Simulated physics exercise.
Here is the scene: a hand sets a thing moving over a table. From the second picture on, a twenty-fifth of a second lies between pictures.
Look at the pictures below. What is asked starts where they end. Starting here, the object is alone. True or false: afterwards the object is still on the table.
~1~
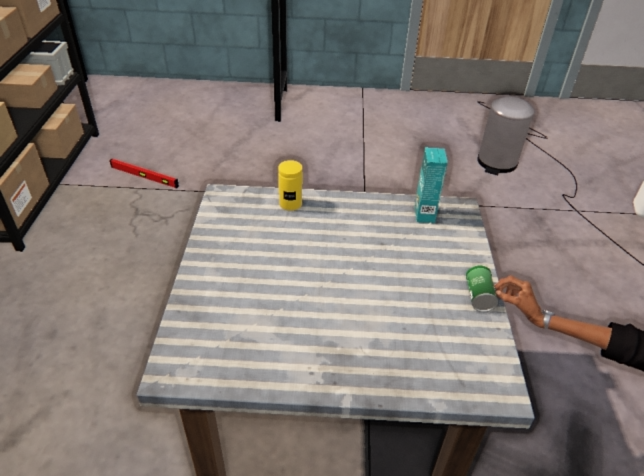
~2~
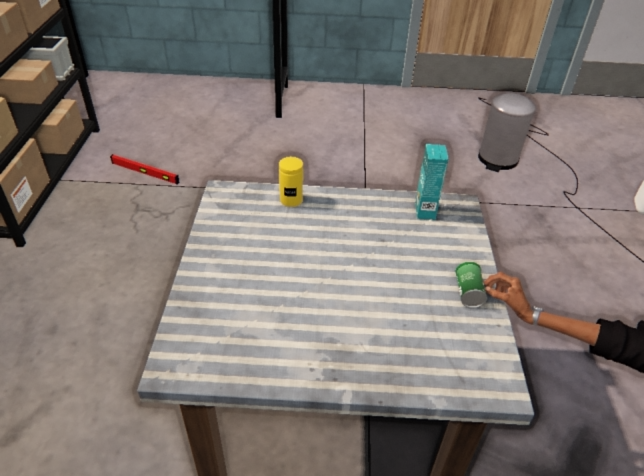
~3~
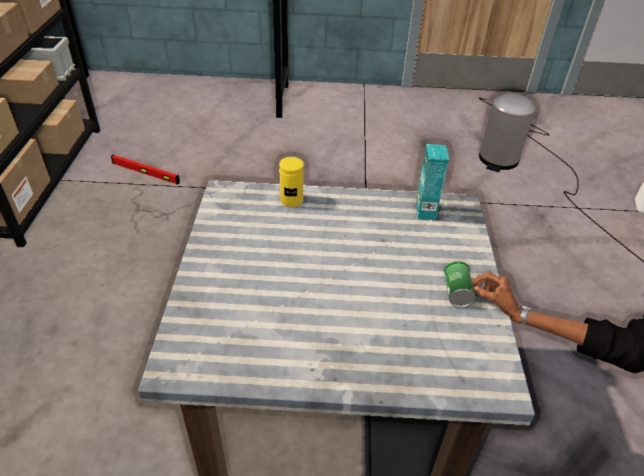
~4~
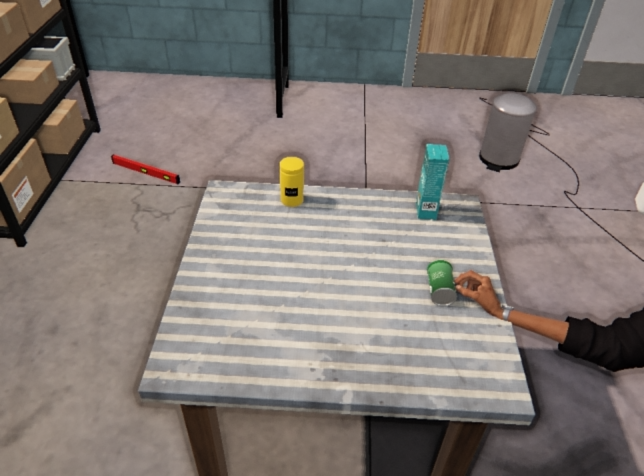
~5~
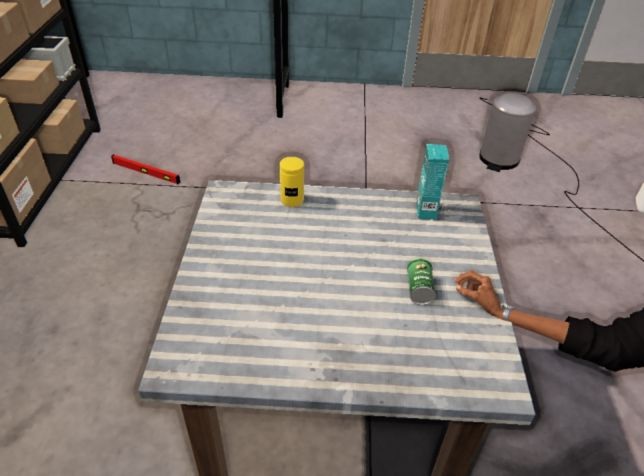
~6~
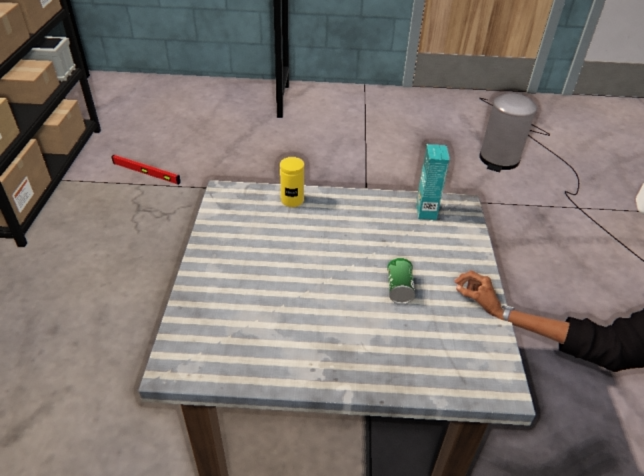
False.
Then, 0.40 s on from there, green tin shifted well along near (217, 270).
Then, 0.80 s on from there, green tin now off the table.
In the end, off the table, green tin.
